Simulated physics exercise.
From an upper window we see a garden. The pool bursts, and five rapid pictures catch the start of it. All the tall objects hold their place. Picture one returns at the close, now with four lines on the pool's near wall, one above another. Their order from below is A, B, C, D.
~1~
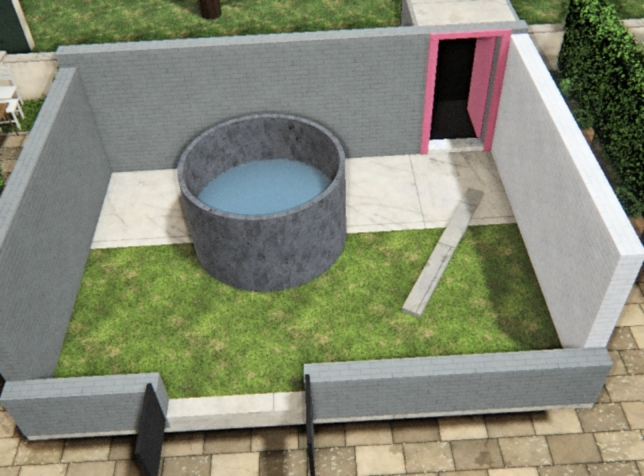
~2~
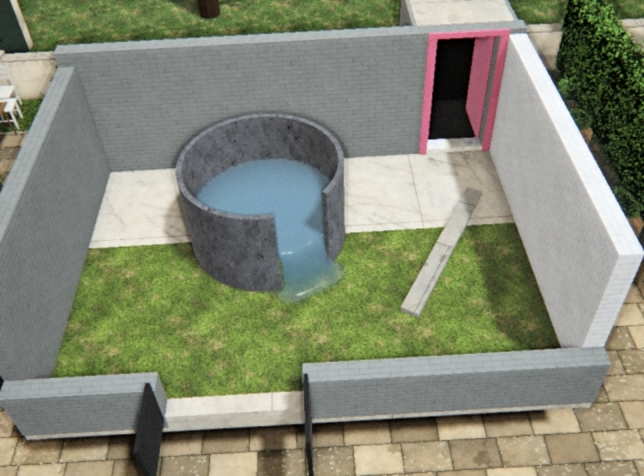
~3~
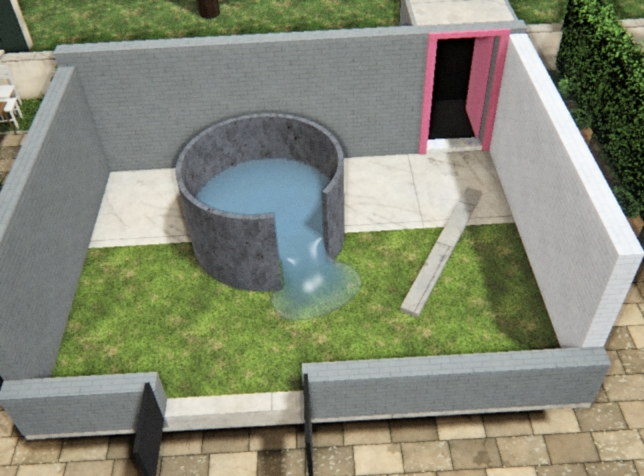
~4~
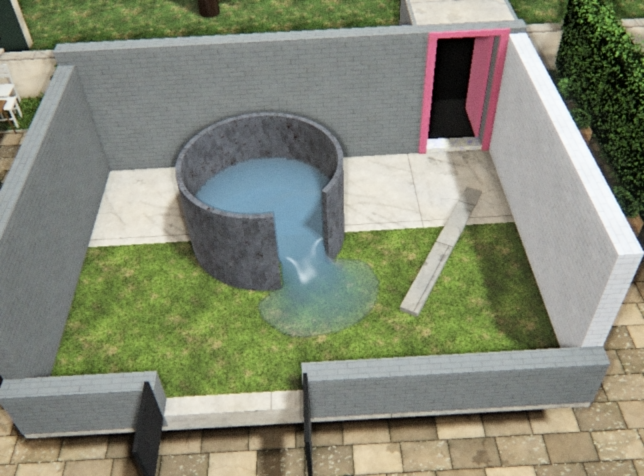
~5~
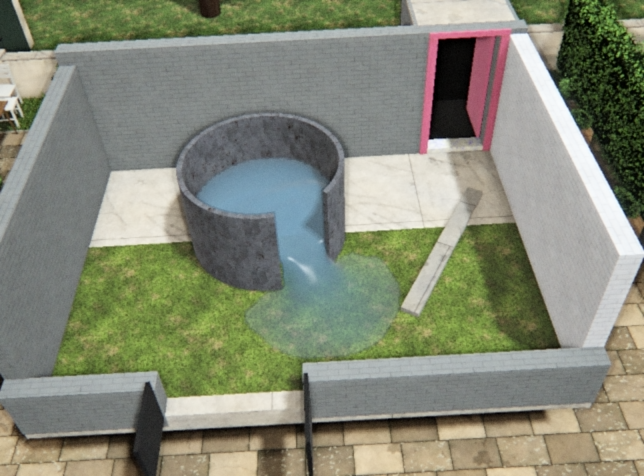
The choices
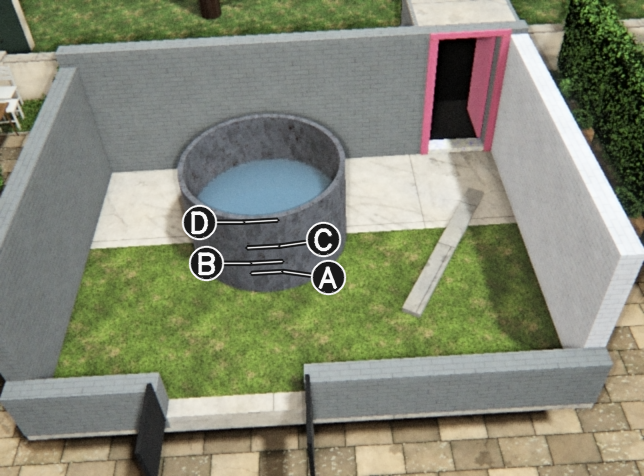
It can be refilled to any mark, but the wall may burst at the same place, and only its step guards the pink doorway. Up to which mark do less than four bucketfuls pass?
Go for B.
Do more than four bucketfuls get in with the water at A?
No, that is safe.
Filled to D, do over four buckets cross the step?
Yes, it does.
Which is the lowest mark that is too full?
C.
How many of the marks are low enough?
Two of them.
In white, A at (267, 272); B at (266, 262); C at (263, 246); D at (260, 221); from the bottom up A, B, C, D.
With A, nothing gets over.
With B, a bucket or two gets in.
With C, about 14 bucketfuls get in.
With D, dozens of bucketfuls pour in.
